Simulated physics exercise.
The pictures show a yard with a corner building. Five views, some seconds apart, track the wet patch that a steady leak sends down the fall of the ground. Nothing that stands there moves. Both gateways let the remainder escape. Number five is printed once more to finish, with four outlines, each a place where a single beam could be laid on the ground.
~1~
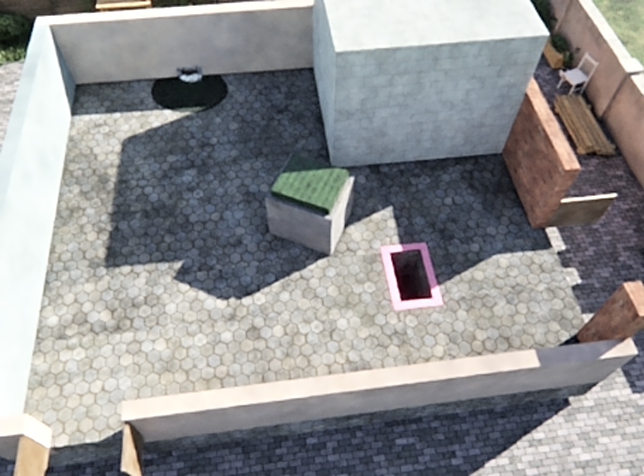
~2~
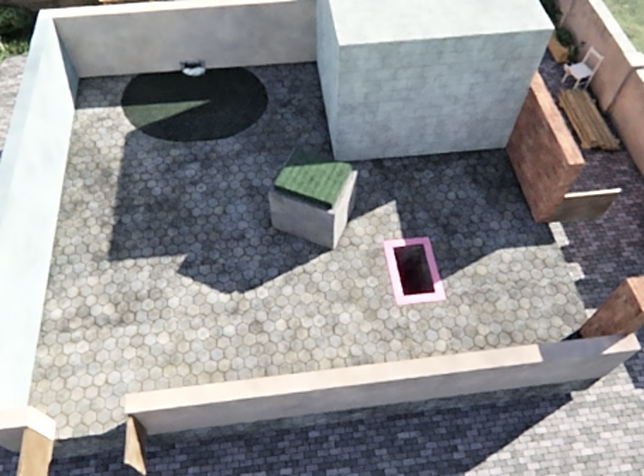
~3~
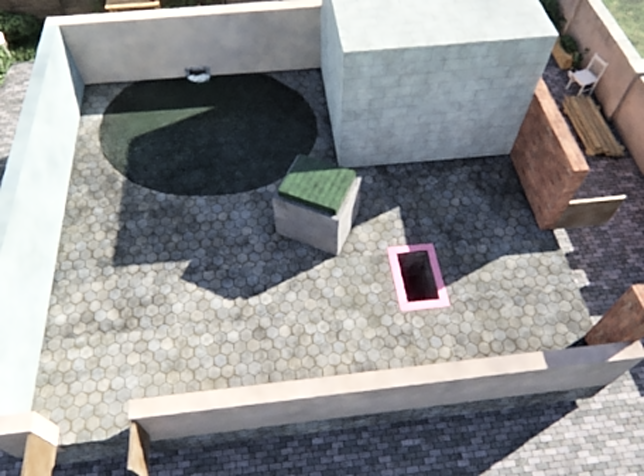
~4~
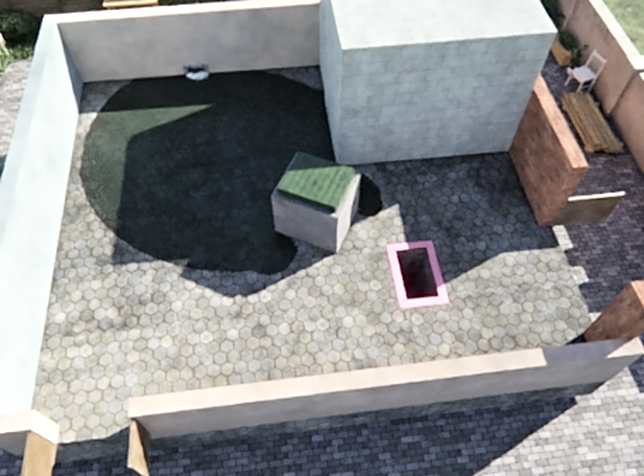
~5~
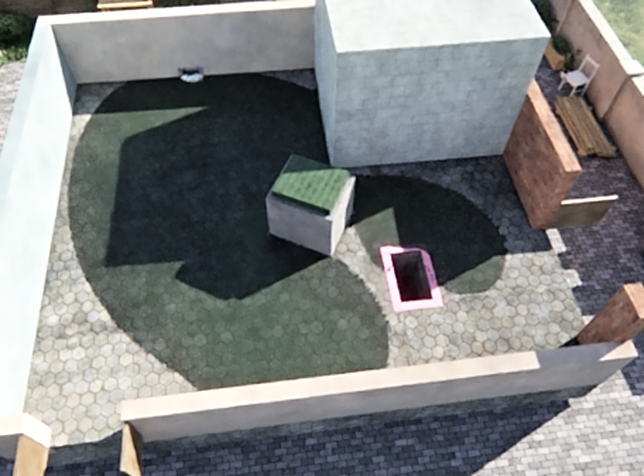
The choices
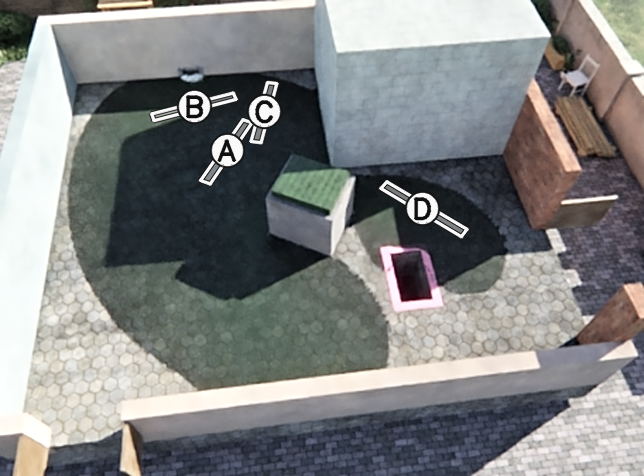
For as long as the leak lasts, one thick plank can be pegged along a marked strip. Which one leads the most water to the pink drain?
Spot D.
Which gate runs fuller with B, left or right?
The right gate.
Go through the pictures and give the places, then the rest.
Outfall at (190, 72); pink drain at (411, 275); open gate at (553, 278); open gate at (96, 425); 3 % of the ground under water, visible out to (212, 104); pink drain still dry, in the first picture.
In the second picture, 10 % of the ground under water, visible out to (185, 140); pink drain still dry.
In the third picture, 22 % of the ground under water, visible out to (258, 182); pink drain still dry.
In the fourth picture, 38 % of the ground under water, visible out to (285, 261); pink drain still dry.
In the fifth picture, 62 % of the ground under water, visible out to (482, 282); pink drain taking water.
In white, A from (205, 182) to (247, 121); B from (152, 117) to (234, 96); C from (256, 142) to (272, 83); D from (383, 185) to (464, 232).
With A, about 8 % of the stream goes into the pink drain, about 92 % out by the gates.
With B, about 10 % of the stream goes into the pink drain, about 90 % out by the gates.
With C, about 7 % of the stream goes into the pink drain, about 93 % out by the gates.
With D, about 14 % of the stream goes into the pink drain, about 86 % out by the gates.
